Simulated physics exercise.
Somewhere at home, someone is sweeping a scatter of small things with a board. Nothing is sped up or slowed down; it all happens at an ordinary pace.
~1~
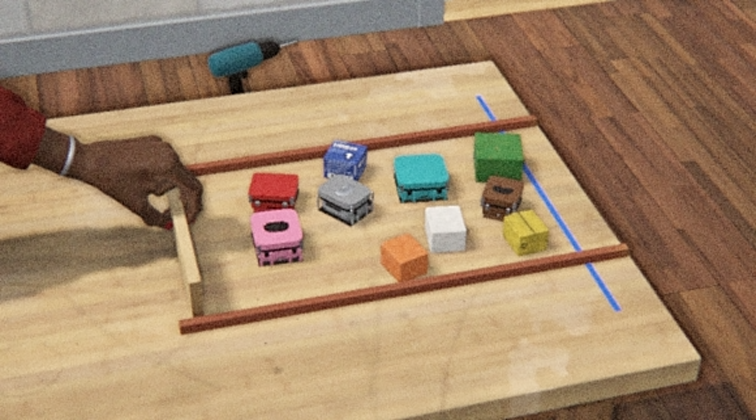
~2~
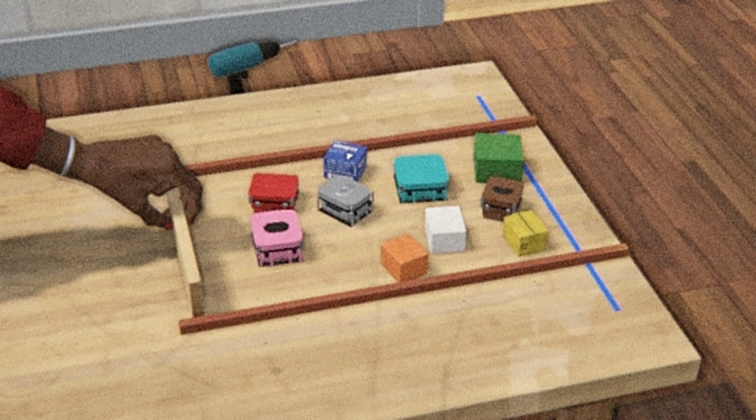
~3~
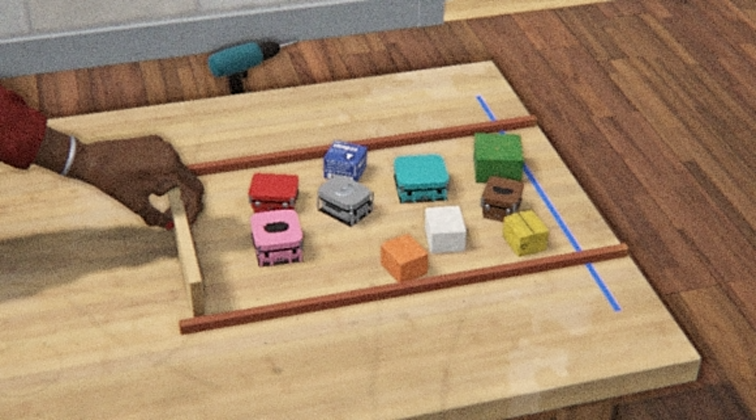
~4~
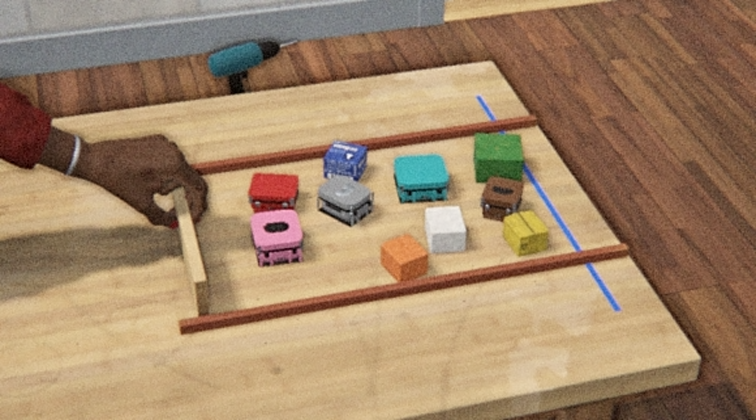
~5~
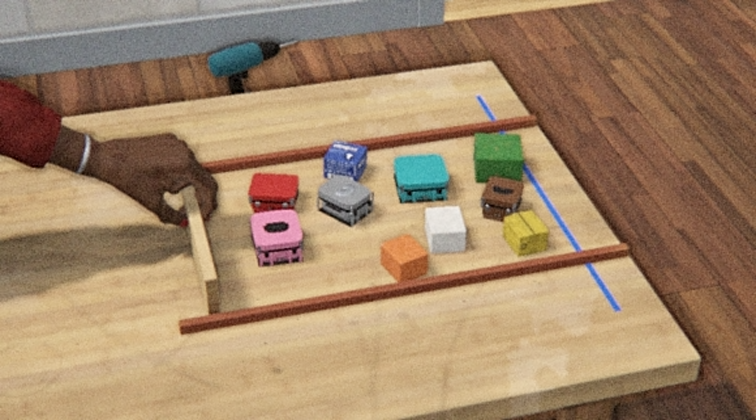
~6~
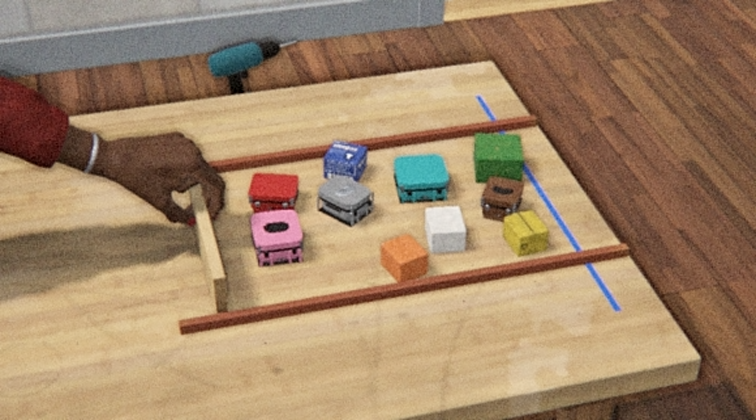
To begin with, a hand holds a small wooden board upright between two reddish strips on a tabletop, left of a scatter of colourful little cases and blocks. The hand stays still at first, then slides the board slightly right toward the pink and red cases, while all the small objects stay put.
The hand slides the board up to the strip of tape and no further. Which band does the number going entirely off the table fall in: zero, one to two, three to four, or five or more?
So in the end, at least five bits get shoved clean off.
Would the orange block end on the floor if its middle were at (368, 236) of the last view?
From that start the object is safe.
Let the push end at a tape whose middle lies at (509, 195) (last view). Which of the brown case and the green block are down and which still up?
Brown case still up, green block down.
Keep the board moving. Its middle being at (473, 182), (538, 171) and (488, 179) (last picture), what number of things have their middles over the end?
First 1, next 7, last 1.
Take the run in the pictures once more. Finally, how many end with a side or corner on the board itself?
It's 3.
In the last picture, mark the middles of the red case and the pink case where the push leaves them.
Listed as asked: First (539, 148), and then (571, 194).
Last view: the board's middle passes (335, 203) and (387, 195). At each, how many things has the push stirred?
At first I count 5, and then 8.
Soon after, none off yet; green block at rest near (498, 158); yellow box at rest near (525, 233); brown case at rest near (502, 201).
In the end, the number that fall off is five or more; gone, grey case, blue box, white block, turquoise case, brown case, yellow box and green block.
